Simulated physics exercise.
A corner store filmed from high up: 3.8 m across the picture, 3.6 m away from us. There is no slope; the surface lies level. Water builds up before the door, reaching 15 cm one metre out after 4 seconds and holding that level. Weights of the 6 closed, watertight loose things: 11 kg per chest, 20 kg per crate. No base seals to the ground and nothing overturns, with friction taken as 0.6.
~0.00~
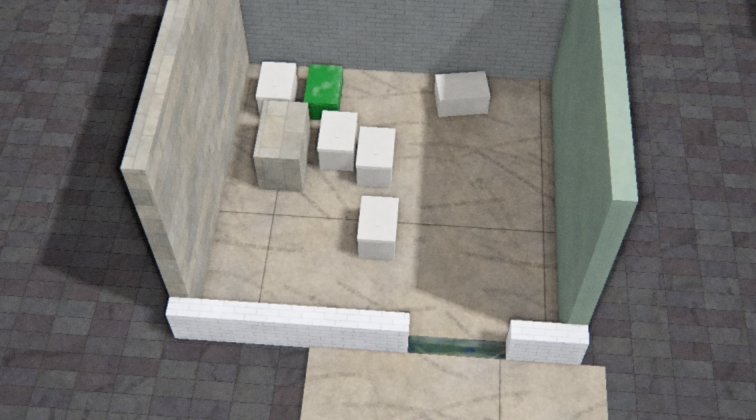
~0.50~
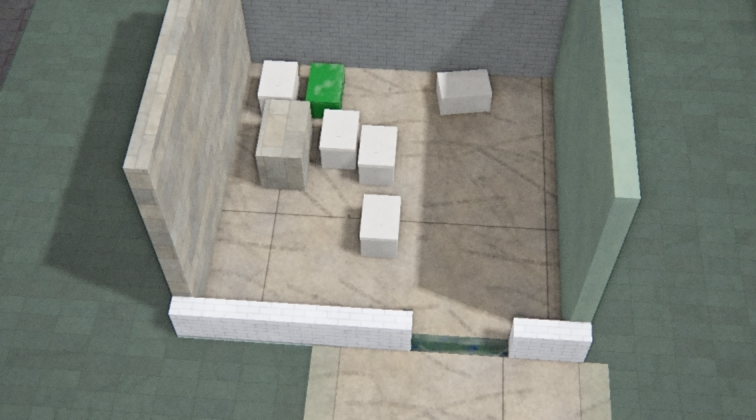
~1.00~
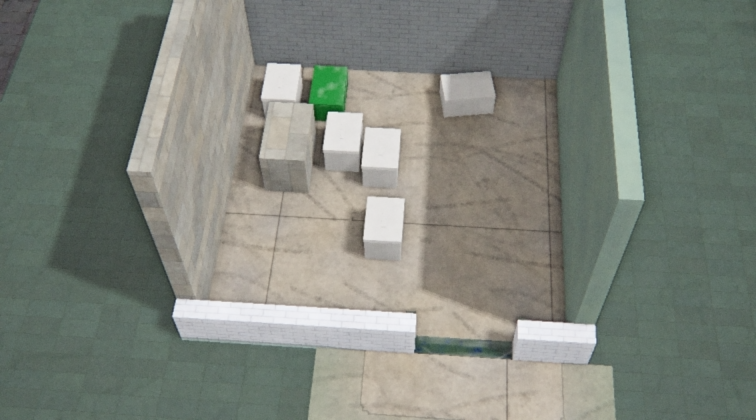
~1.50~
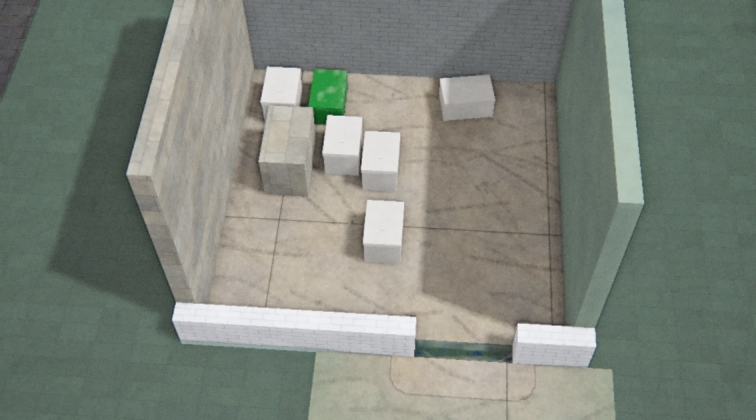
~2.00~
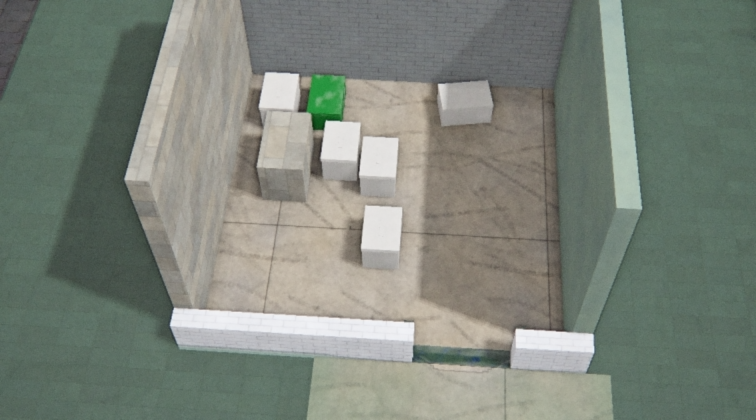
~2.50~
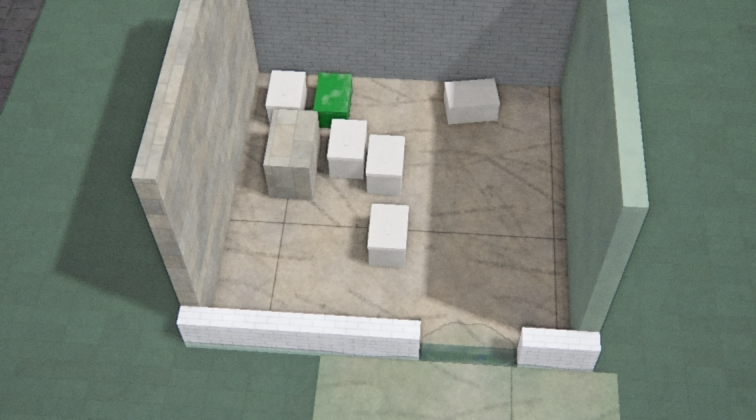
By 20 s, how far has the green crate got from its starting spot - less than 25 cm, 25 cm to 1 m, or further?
It has gone between 25 cm and 1 m.
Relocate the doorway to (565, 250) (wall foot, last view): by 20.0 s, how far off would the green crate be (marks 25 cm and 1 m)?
The green crate ends up a great distance away.
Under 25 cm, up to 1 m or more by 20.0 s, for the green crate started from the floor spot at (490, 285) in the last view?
I'd say it goes a long distance.
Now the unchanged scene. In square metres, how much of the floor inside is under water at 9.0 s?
About 11.5 m2.
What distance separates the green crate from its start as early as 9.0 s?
I'd put it at around 0 cm.
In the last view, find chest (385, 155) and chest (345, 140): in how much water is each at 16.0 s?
Close to 6 and 7 centimetres.
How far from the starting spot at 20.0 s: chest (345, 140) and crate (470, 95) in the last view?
They've ended up 140 cm and 150 cm away, in that order.
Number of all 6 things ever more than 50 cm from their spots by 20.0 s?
That makes 4.
After 4.0 s the green crate is near (333, 92), 0.0 m from its start, aground; 0 afloat.
After 9.0 s the green crate is near (333, 92), 0.0 m from its start, aground; 0 afloat.
After 16.0 s the green crate is near (305, 88), 0.3 m from its start, afloat; 6 afloat.
After 20.0 s the green crate is near (298, 97), 0.4 m from its start, afloat; 6 afloat.
